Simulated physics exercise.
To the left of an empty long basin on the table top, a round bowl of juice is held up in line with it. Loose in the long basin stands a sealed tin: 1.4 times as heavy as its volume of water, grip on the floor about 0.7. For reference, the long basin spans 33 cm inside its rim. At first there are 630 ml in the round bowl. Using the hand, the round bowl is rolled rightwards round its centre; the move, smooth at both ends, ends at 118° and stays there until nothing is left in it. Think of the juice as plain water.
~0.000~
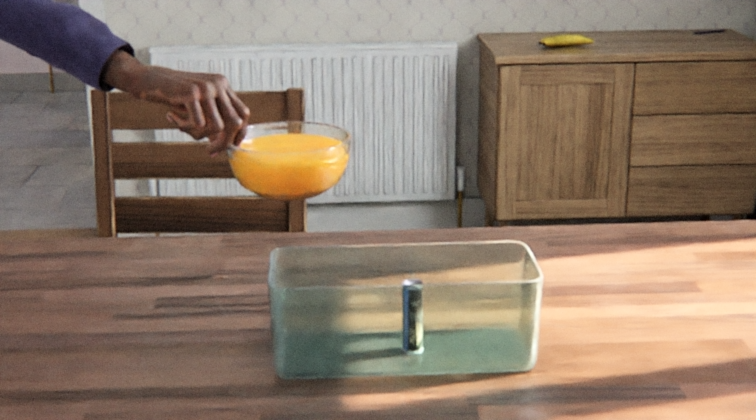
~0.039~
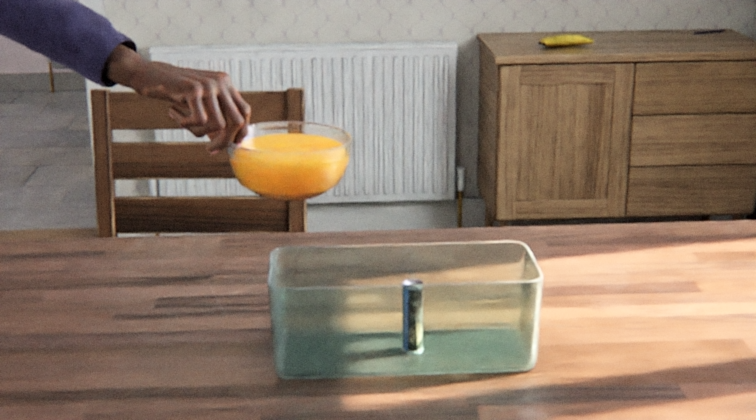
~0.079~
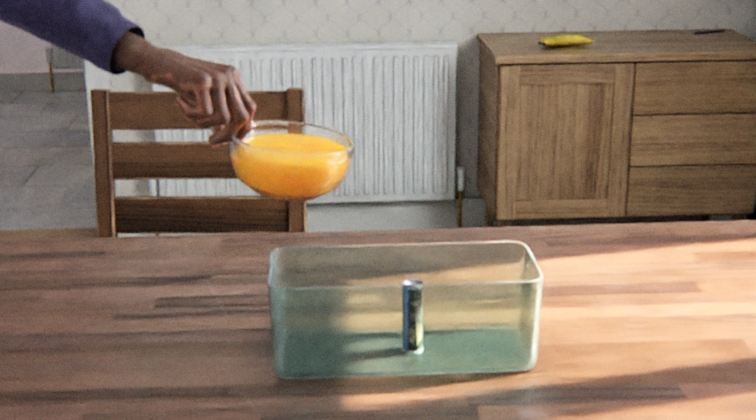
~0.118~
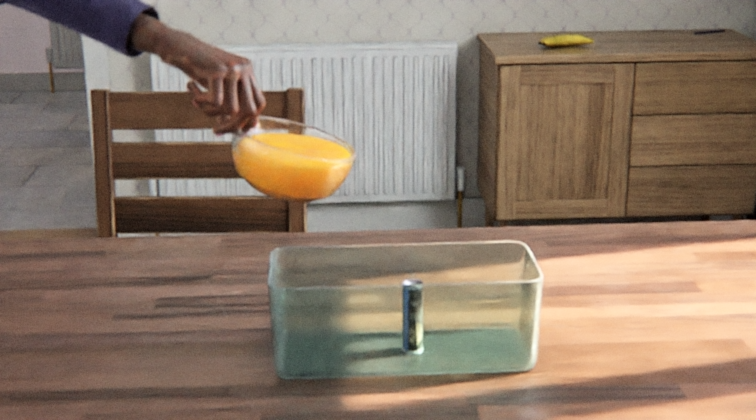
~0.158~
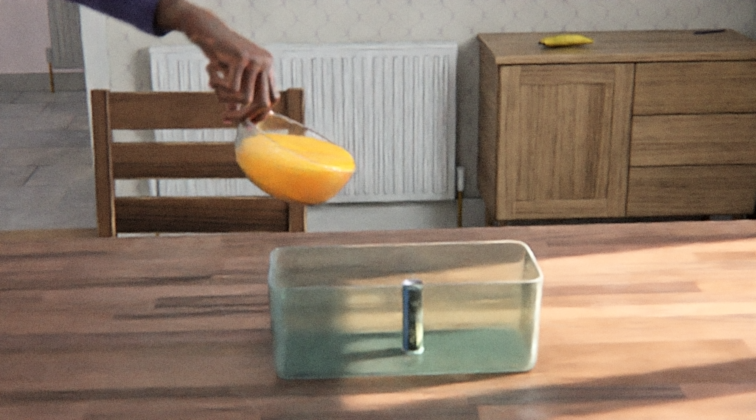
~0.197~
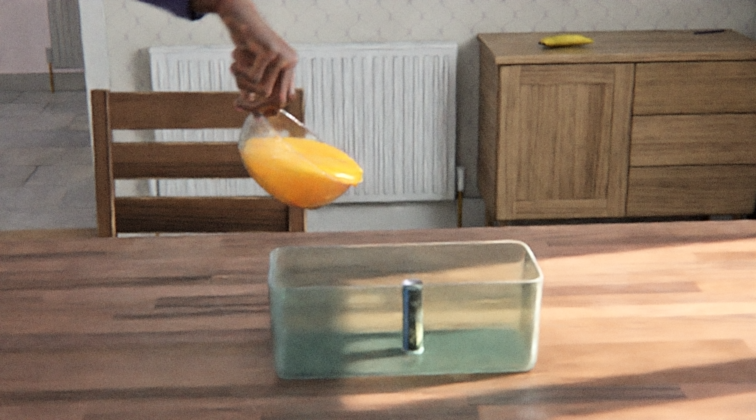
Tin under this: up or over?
It tilts over.
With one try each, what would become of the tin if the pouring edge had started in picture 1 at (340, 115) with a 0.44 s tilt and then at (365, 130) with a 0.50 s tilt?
In the first try it comes down; in the second it comes down.
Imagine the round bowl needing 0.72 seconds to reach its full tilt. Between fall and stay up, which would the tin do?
Holds steady.
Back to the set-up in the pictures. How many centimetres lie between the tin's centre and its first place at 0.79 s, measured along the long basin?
Near 7 cm of travel.
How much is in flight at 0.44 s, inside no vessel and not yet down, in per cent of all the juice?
Roughly 28 percent.
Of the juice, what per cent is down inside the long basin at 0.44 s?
About 70 per cent.
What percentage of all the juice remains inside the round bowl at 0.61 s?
Close to 0 in a hundred.
By 0.44 s the tilt is 114° and 3 per cent is still to pour; the tin stands where it began.
By 0.61 s the tilt is 118° and 0 per cent is still to pour; the tin leans 23°.
By 0.79 s the tilt is 118° and 0 per cent is still to pour; the tin lies on its side.
By 0.99 s the tilt is 118° and 0 per cent is still to pour; the tin lies on its side.
At rest the tin lies on its side.
